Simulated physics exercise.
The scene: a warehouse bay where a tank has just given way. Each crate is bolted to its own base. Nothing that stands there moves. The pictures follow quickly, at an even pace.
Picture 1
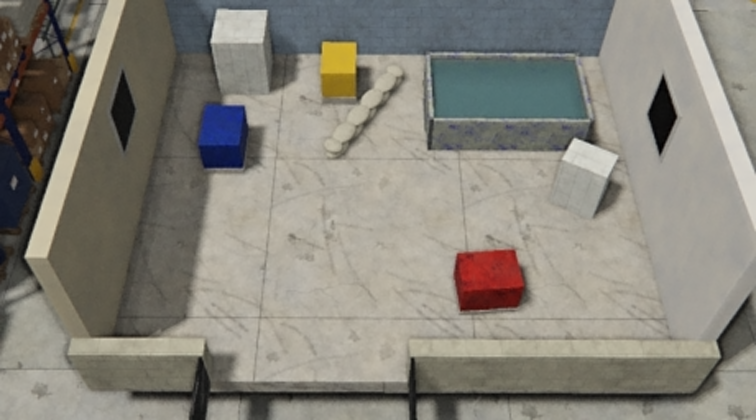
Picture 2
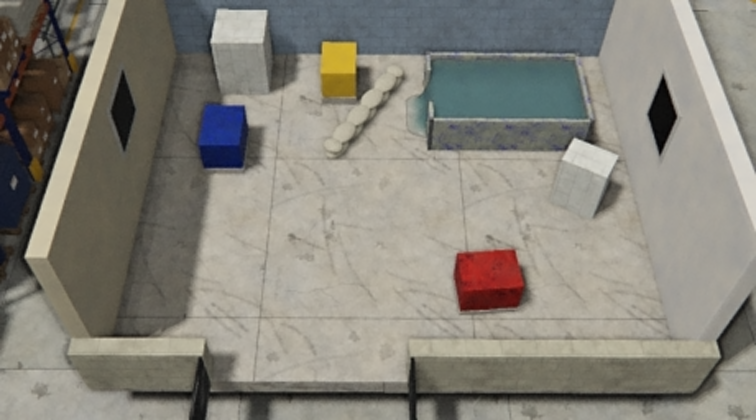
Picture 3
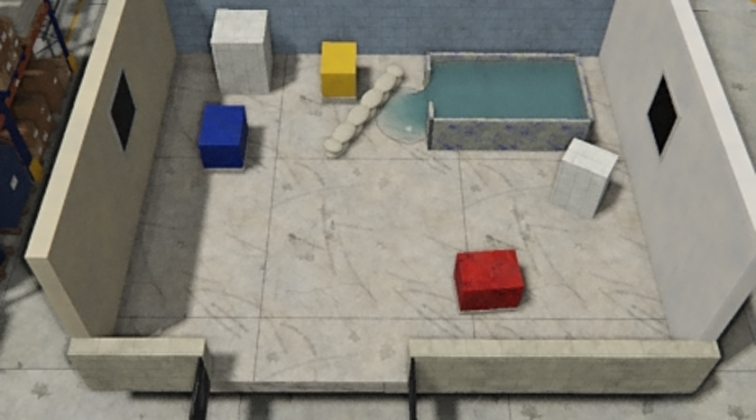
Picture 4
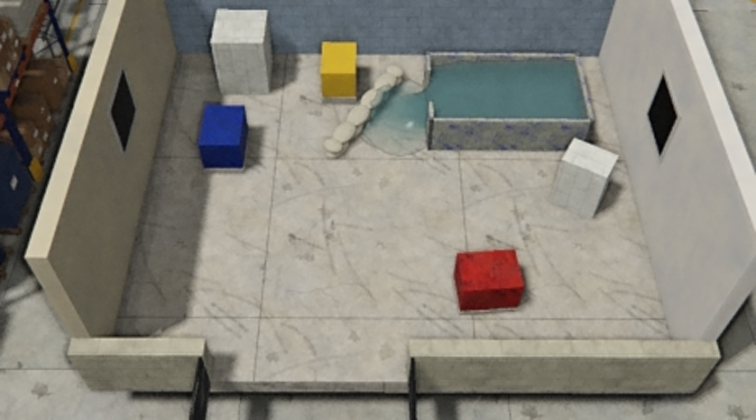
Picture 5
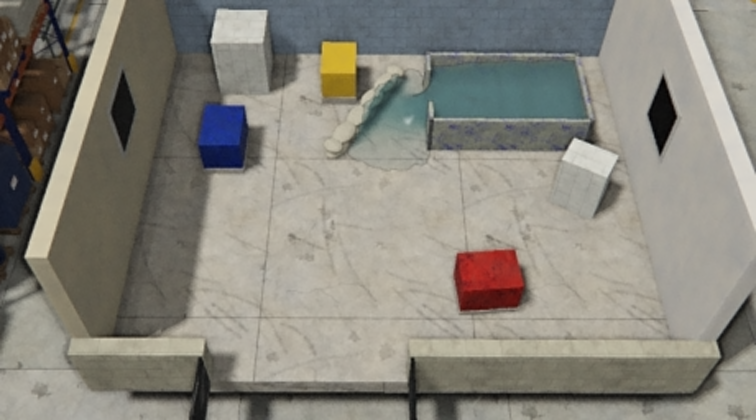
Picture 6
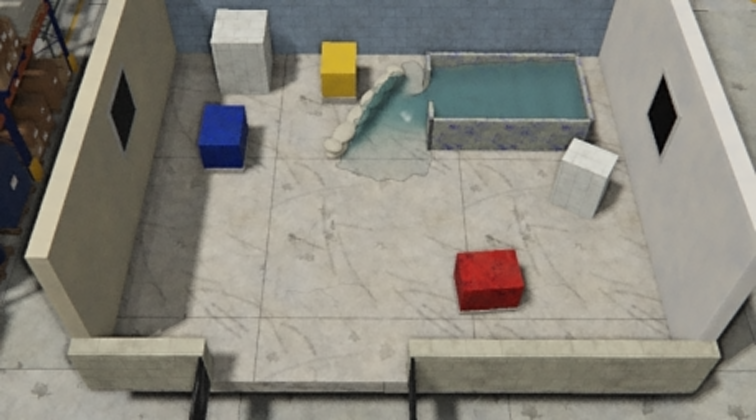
In a walled warehouse bay with blue, yellow, red and white blocks, a water tank stands full and still at the back right. Water then pours from its left side, spreads across the floor to a slanted row of pale sacks, and runs along them toward the front.
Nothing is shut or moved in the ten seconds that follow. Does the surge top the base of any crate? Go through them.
In the end: The red crate stays dry; the yellow crate stays dry; the blue crate stays dry.
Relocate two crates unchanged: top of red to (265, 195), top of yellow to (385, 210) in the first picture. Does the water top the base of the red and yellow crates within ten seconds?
The red one takes water; the yellow one is wetted.
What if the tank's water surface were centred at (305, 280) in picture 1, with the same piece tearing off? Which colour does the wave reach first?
First comes the blue one.
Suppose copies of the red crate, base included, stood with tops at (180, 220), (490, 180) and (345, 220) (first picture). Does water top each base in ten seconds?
As listed: Takes water, stays dry, is wetted.
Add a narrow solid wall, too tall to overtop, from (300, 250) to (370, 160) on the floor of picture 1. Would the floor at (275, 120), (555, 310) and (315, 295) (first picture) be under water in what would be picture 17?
In turn: Awash, free of water, not flooded.
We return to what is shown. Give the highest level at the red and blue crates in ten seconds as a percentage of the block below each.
In turn 60 and 70 per cent.
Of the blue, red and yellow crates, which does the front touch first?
It is the yellow-painted one.
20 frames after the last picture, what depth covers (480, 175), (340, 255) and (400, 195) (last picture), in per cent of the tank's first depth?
In turn 0, 6 and 6 in a hundred.
A moment on, water covers 15 % of the floor; the red crate not reached, the yellow crate water round its plinth, the blue crate not reached.
Next, water covers 40 % of the floor; the red crate not reached, the yellow crate water round its plinth, the blue crate water round its plinth.
Then, water covers 60 % of the floor; the red crate water round its plinth, the yellow crate water round its plinth, the blue crate water round its plinth.
Later, water covers 75 % of the floor; the red crate water round its plinth, the yellow crate water round its plinth, the blue crate water round its plinth.
In the end, water covers 90 % of the floor; the red crate stayed above the water, the yellow crate stayed above the water, the blue crate stayed above the water.
